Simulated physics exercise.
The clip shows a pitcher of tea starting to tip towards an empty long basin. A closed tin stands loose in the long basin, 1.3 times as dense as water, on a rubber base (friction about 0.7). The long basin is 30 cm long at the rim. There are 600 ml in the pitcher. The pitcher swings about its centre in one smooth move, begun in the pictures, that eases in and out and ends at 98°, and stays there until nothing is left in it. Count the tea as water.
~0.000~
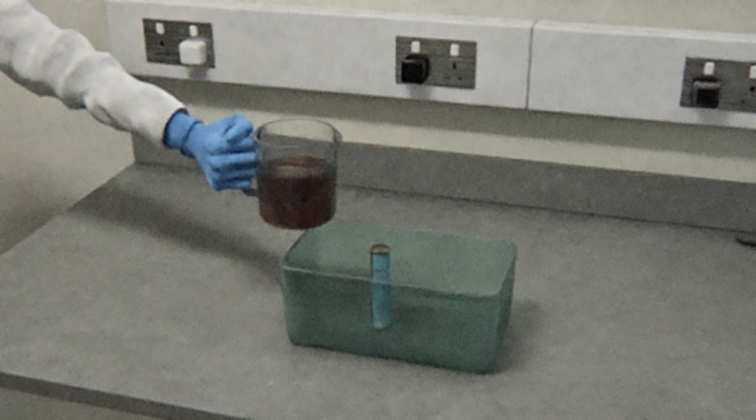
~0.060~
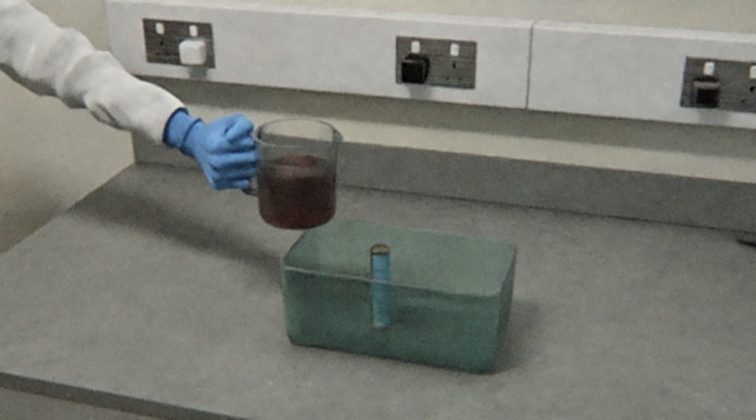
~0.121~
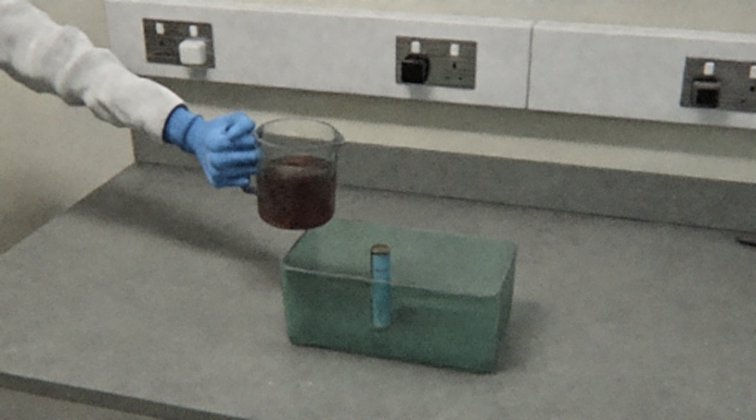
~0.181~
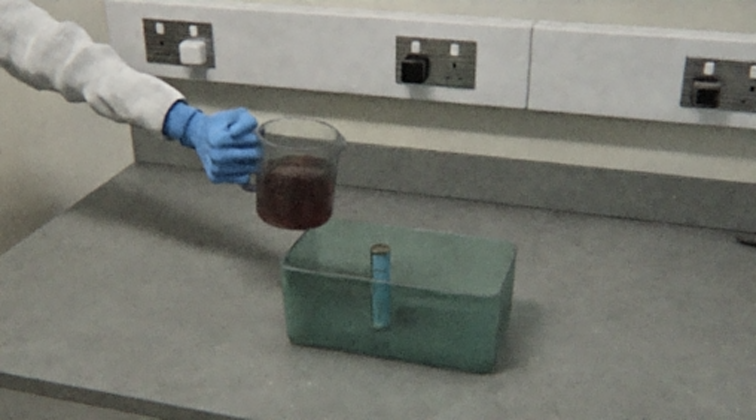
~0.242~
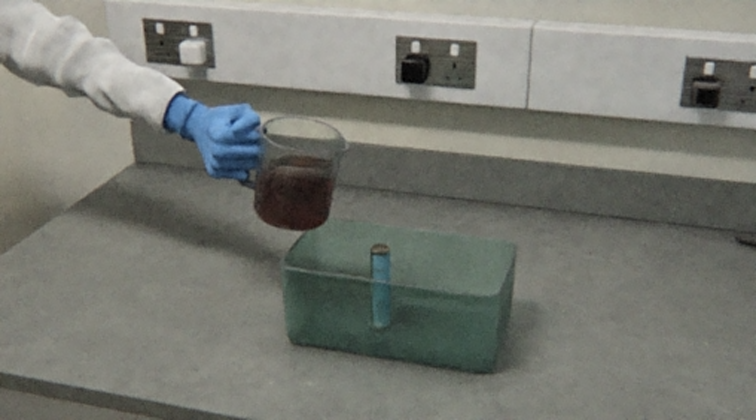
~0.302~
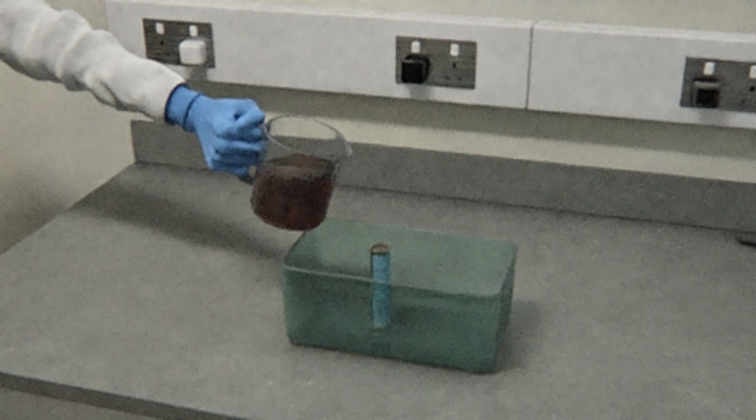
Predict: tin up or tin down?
The tin topples.
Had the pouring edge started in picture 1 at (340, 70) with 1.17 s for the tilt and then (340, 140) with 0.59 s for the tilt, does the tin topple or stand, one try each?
First it stays up; then it goes over.
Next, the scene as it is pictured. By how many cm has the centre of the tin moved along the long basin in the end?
Some 8.0 cm.
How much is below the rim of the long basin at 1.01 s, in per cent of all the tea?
Near 40 in a hundred.
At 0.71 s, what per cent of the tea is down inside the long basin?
Near 0 in a hundred.
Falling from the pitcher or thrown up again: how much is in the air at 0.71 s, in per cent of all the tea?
Near 6 in a hundred.
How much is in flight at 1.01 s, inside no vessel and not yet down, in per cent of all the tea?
Near 16 in a hundred.
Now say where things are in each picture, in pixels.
In the first picture, it leans 0°; its right rim is at (342, 139); the tea meets the walls at (263, 162) and (333, 170); the long basin's rim runs from (298, 241) to (509, 269); the tin's top is at (380, 252).
In the second picture, it leans 1°; its right rim is at (342, 139); the tea meets the walls at (263, 162) and (334, 170).
In the third picture, it leans 3°; its right rim is at (344, 141); the tea meets the walls at (263, 163) and (334, 171).
In the fourth picture, it leans 6°; its right rim is at (346, 144); the tea meets the walls at (263, 163) and (334, 170).
In the fifth picture, it leans 10°; its right rim is at (348, 148); the tea meets the walls at (264, 163) and (335, 171).
In the sixth picture, it leans 15°; its right rim is at (351, 153); the tea meets the walls at (263, 163) and (336, 171).
After 0.71 s the tilt is 65° and 94 per cent is still to pour; the tin stands where it began.
After 1.01 s the tilt is 94° and 42 per cent is still to pour; the tin stands where it began.
After 1.33 s the tilt is 98° and 9 per cent is still to pour; the tin leans 47°.
After 1.67 s the tilt is 98° and 1 per cent is still to pour; the tin lies on its side.
In the end the tin lies on its side.
